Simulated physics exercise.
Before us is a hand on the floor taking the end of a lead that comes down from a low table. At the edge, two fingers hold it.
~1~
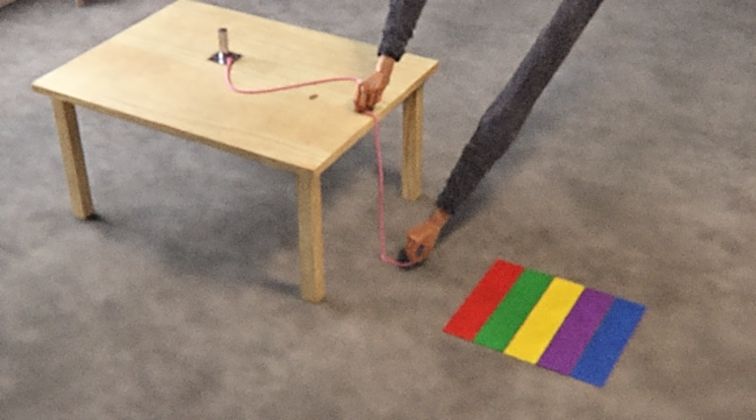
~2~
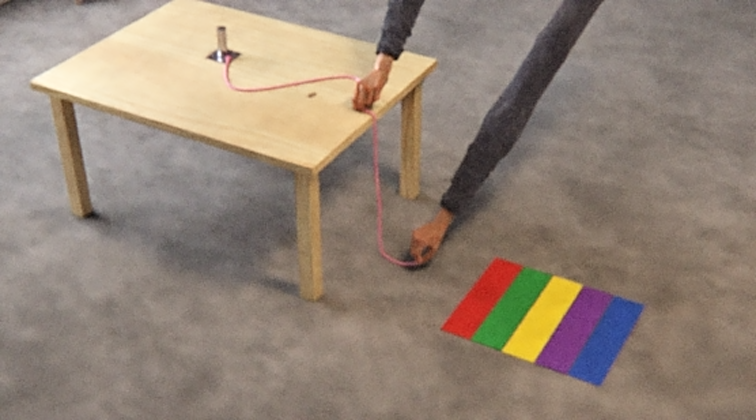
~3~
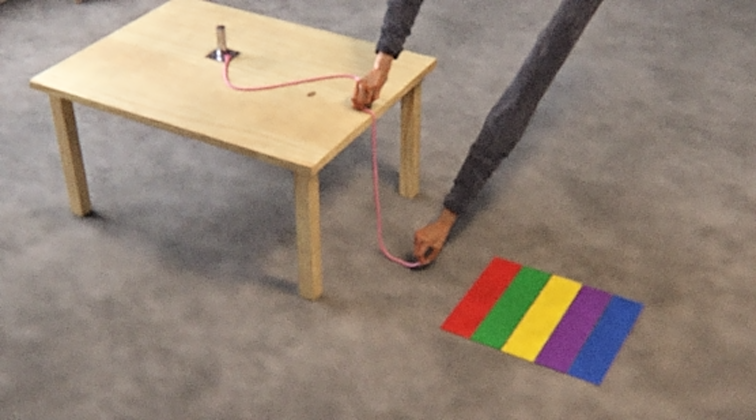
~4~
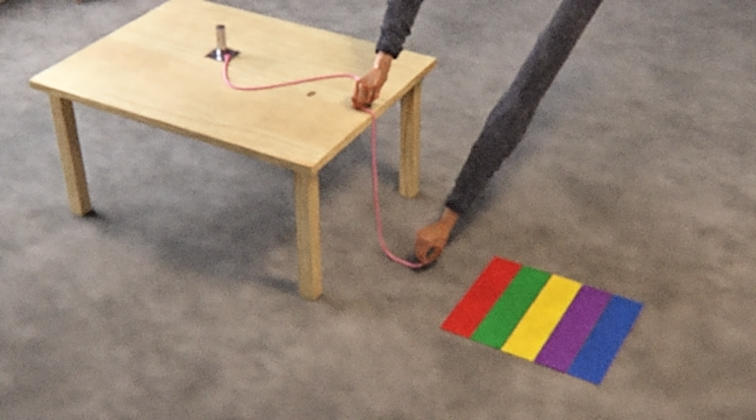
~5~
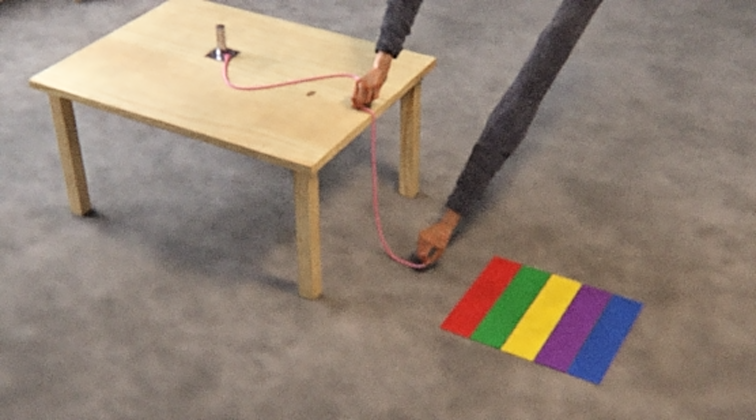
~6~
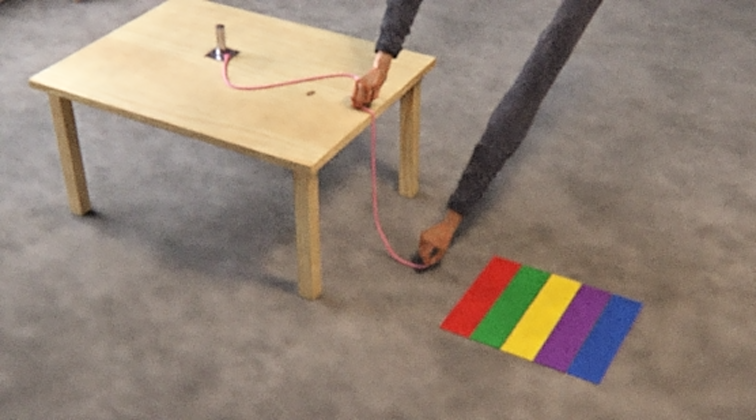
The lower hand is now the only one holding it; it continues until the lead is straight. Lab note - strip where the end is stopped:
Blue strip.
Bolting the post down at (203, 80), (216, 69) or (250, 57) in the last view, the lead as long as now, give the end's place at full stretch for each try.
It works out at around (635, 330), (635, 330) and (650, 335) for the three tries.
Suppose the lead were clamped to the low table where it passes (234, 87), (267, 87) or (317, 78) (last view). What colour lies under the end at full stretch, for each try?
Lab note - strips reached: Purple; purple; yellow.
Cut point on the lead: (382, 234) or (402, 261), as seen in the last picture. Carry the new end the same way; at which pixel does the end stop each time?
In order, roughly (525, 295) and (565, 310).
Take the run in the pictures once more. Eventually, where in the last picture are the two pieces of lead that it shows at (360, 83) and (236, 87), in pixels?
First: (394, 124). Second: (284, 75).
Soon after, end near (550, 303); over yellow.
Then, end near (589, 316); over purple.
At full stretch, end near (613, 324); over blue. It gets as far as the blue strip.
